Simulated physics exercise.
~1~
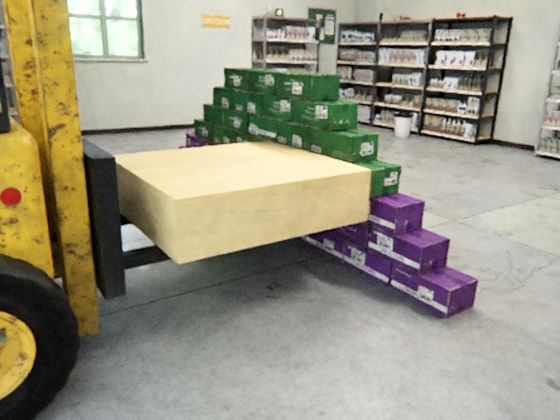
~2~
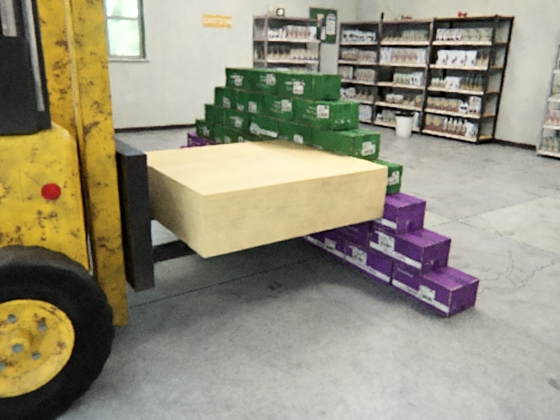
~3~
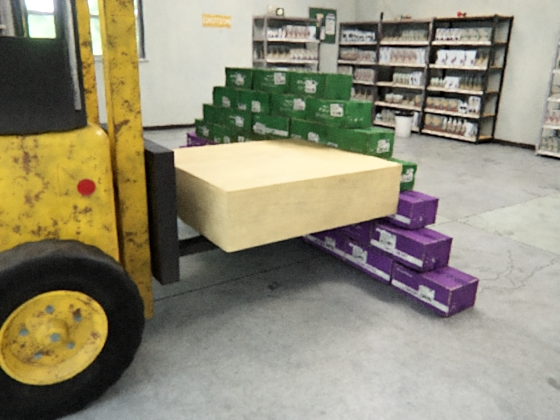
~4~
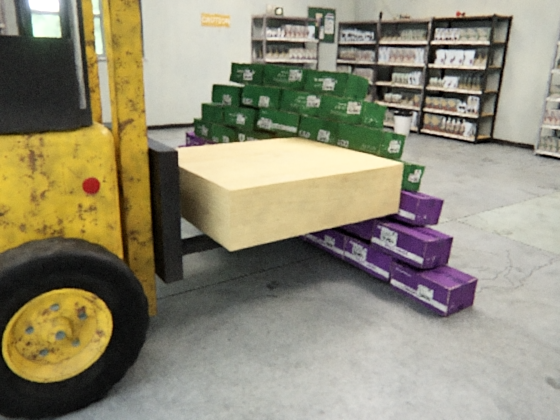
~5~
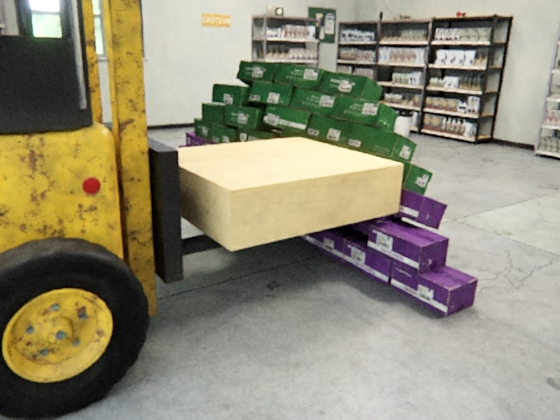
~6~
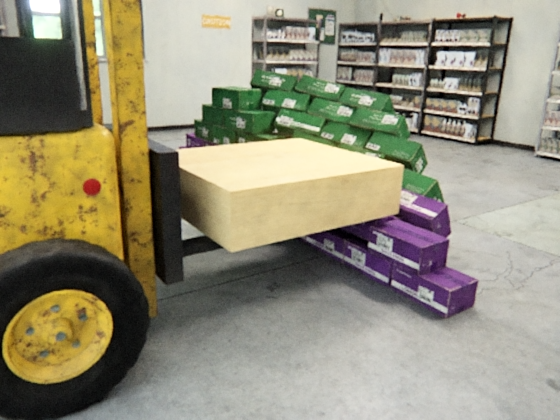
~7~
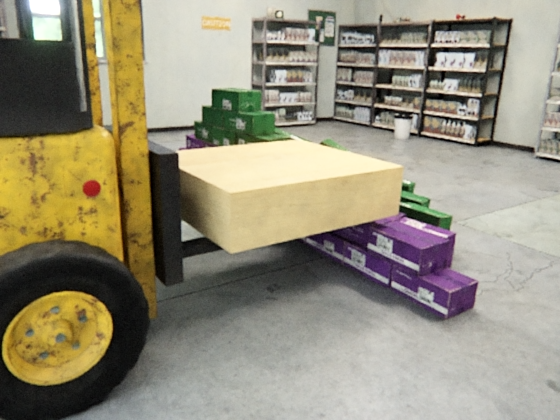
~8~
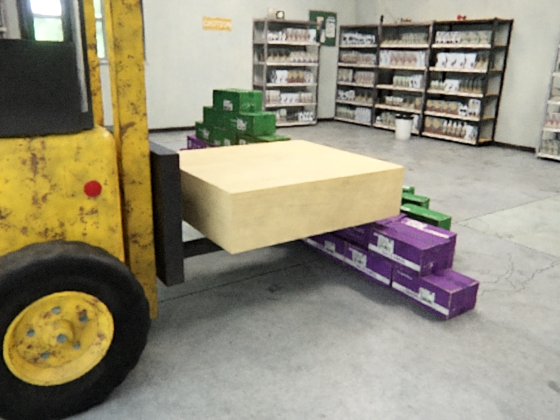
To begin with, a yellow lift truck at the left carries a big pale block toward a stepped wall of boxes, green above and purple below, in a room lined with shelves. The truck edges right, and the block presses into the stack, nudging the upper boxes along. The truck then halts, but the green boxes keep tilting and leaning over to the right. They slump further and tumble down behind the block. At the end, a small green pile still stands at the left, a few green boxes lie at the right, and many purple ones remain stacked.
